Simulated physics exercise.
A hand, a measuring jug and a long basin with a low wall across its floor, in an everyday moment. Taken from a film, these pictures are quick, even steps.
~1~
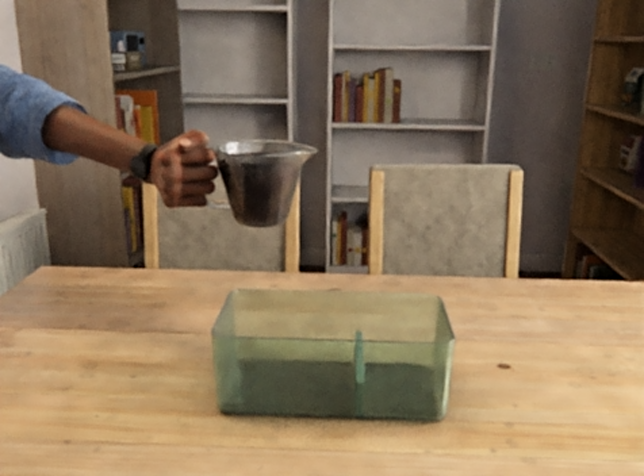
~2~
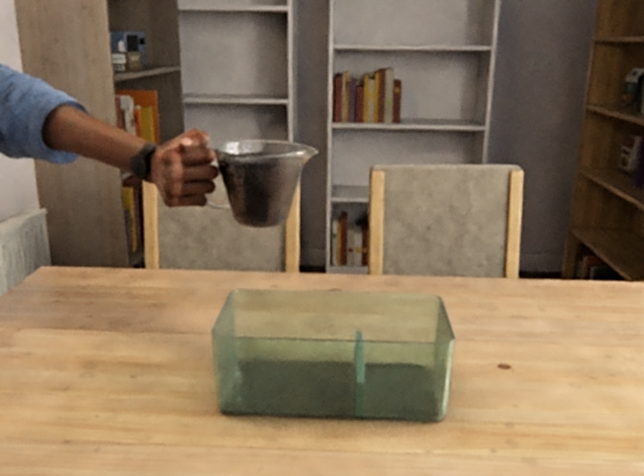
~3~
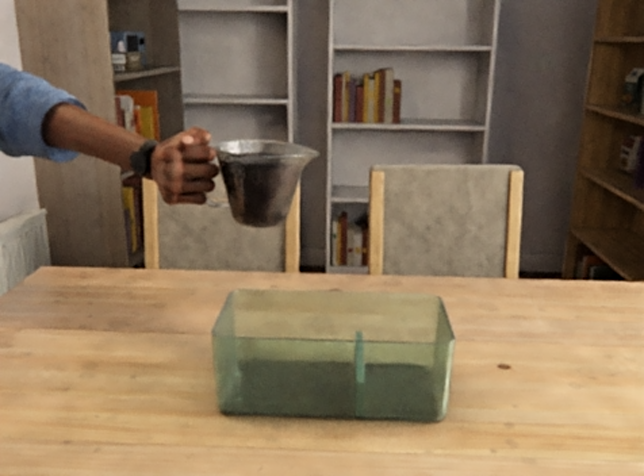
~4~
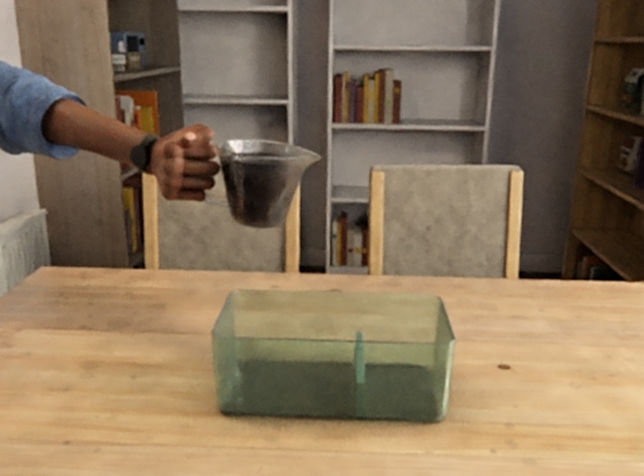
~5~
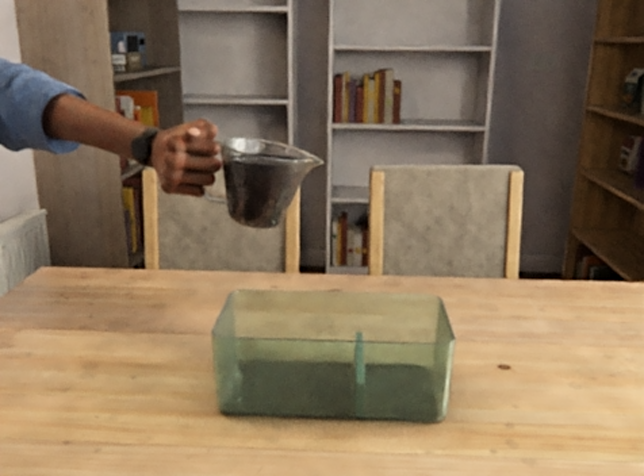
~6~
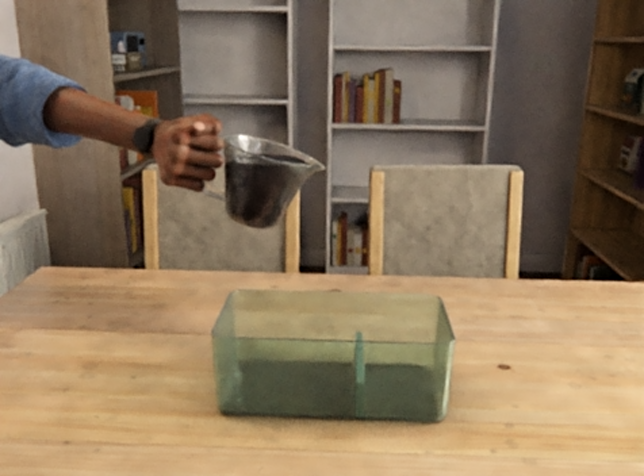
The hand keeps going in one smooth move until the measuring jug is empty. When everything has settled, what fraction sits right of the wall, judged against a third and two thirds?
The portion right of the wall will reach one third yet stay within two thirds.
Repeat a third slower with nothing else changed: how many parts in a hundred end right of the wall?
I'd estimate about 60 percent ends up there.
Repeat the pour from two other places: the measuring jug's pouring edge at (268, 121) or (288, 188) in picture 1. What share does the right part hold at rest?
It comes to 5 % the first time and 5 % the second.
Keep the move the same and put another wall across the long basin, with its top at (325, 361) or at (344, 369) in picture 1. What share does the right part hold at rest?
The first placement leaves close to 90 per cent, the second close to 80 per cent.
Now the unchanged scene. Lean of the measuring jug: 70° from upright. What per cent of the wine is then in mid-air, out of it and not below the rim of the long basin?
Estimate: 30 per cent, roughly.
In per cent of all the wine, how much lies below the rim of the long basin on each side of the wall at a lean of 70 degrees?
Left part close to 0 in a hundred, right part close to 10.
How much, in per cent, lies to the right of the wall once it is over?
Around 50 %.
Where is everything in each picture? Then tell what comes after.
In the first picture, it leans 0°; its right rim is at (318, 150); the wine meets the walls at (221, 158) and (302, 159); the long basin's rim runs from (222, 312) to (447, 318); the wall's top is at (360, 356).
In the second picture, it leans 1°; its right rim is at (319, 151); the wine meets the walls at (221, 158) and (303, 160).
In the third picture, it leans 3°; its right rim is at (320, 153); the wine meets the walls at (222, 157) and (304, 161).
In the fourth picture, it leans 6°; its right rim is at (322, 157); the wine meets the walls at (224, 157) and (305, 162).
In the fifth picture, it leans 10°; its right rim is at (324, 162); the wine meets the walls at (226, 158) and (309, 163).
In the sixth picture, it leans 15°; its right rim is at (325, 168); the wine meets the walls at (228, 159) and (314, 165).
A moment on, the measuring jug is tipped part way and 60 per cent is still to pour, 1 is left of the wall and 9 right of it.
Next, the measuring jug is tipped on its side and 11 per cent is still to pour, 22 is left of the wall and 48 right of it.
Then the measuring jug is tipped on its side and 0 per cent is still to pour, 46 is left of the wall and 51 right of it.
Later the measuring jug is tipped on its side and 0 per cent is still to pour, 46 is left of the wall and 52 right of it.
Finally, 46 per cent lies left of the wall, 52 right of it and 2 outside.
